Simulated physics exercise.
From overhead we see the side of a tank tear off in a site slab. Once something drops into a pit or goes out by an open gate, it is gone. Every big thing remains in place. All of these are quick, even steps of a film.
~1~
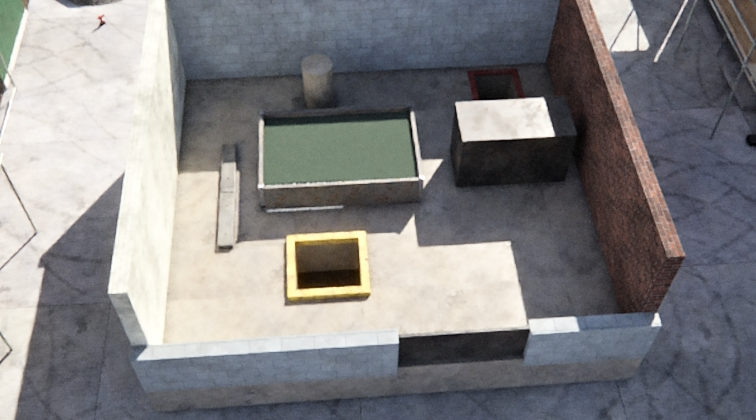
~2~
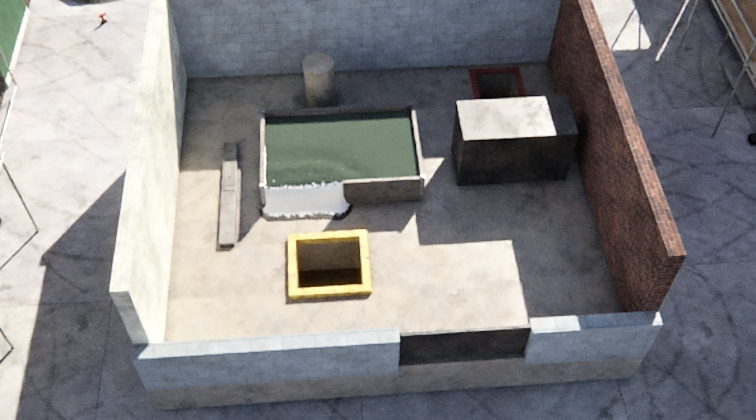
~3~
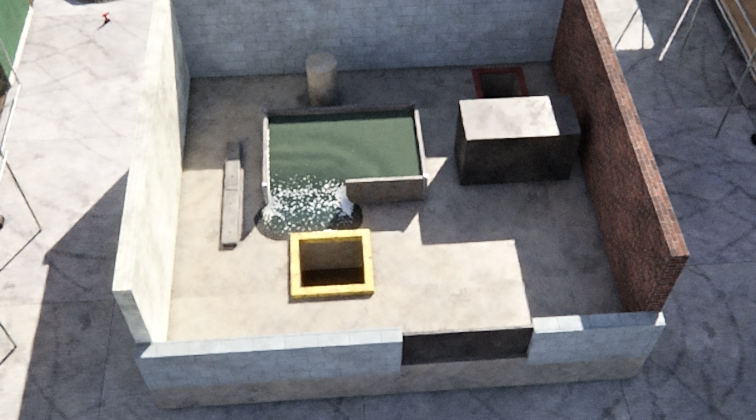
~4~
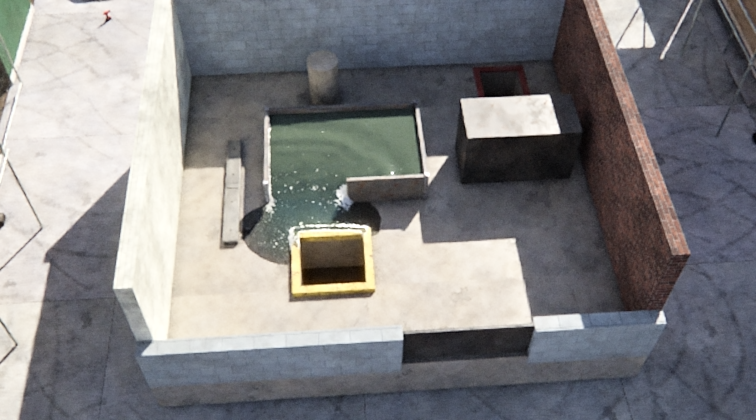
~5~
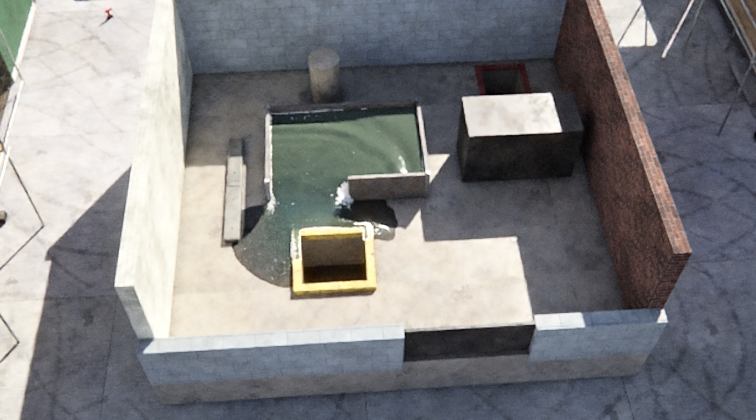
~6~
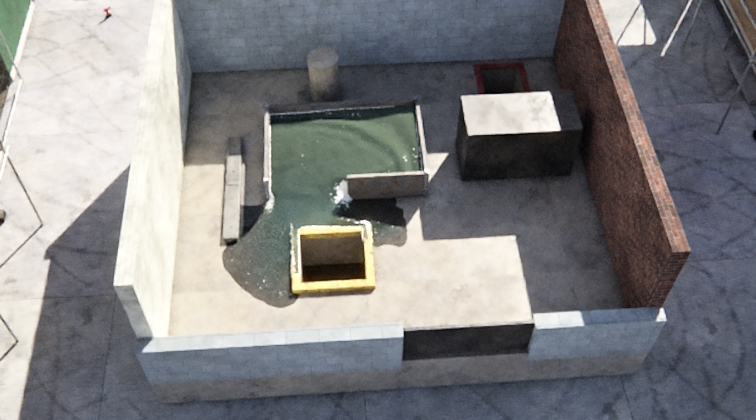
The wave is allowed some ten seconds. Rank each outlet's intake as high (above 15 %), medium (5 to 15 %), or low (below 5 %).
Intake: The gate is low; the yellow pit is high; the red pit is low.
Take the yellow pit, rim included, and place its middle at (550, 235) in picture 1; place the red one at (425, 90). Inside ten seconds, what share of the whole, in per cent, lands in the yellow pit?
Per cent: Yellow 2.
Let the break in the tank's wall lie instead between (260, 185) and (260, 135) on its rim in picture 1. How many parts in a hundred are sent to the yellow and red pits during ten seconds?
Yellow takes 0 in a hundred, red takes 6 in a hundred.
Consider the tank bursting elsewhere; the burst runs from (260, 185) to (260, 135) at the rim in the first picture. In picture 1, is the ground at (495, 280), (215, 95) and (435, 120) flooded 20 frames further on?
Taking them in order, I'd say not reached, swamped and not reached.
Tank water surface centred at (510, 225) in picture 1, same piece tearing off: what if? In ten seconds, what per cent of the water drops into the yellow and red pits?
Shares - yellow: 2 in a hundred, red: 4 in a hundred.
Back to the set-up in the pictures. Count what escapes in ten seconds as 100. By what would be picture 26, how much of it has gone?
Estimate: Some 85 %.
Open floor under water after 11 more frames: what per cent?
It comes to 20 per cent.
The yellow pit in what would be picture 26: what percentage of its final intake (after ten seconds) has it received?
My estimate: Close to 85 per cent.
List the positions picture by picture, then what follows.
Still water in the open tank at (339, 148), in the first picture.
The front is at (347, 209), out from the gap at (305, 199), in the second picture.
The front is at (264, 230), out from the gap at (308, 199), in the third picture.
The front is at (268, 255), out from the gap at (309, 198), in the fourth picture.
Water pours out at (310, 196) and has run to (277, 281), in the fifth picture.
The front is at (280, 302), out from the gap at (309, 194), in the sixth picture.
A moment on, water covers 15 % of the floor; the gate 0 %, the yellow pit 9 %, the red pit 0 %.
Next, water covers 20 % of the floor; the gate 0 %, the yellow pit 14 %, the red pit 0 %.
Then, water covers 30 % of the floor; the gate 0 %, the yellow pit 20 %, the red pit 0 %.
Later, water covers 65 % of the floor; the gate 0 %, the yellow pit 23 %, the red pit 0 %.
In the end, water covers 75 % of the floor; the gate 0 %, the yellow pit 23 %, the red pit 0 %.
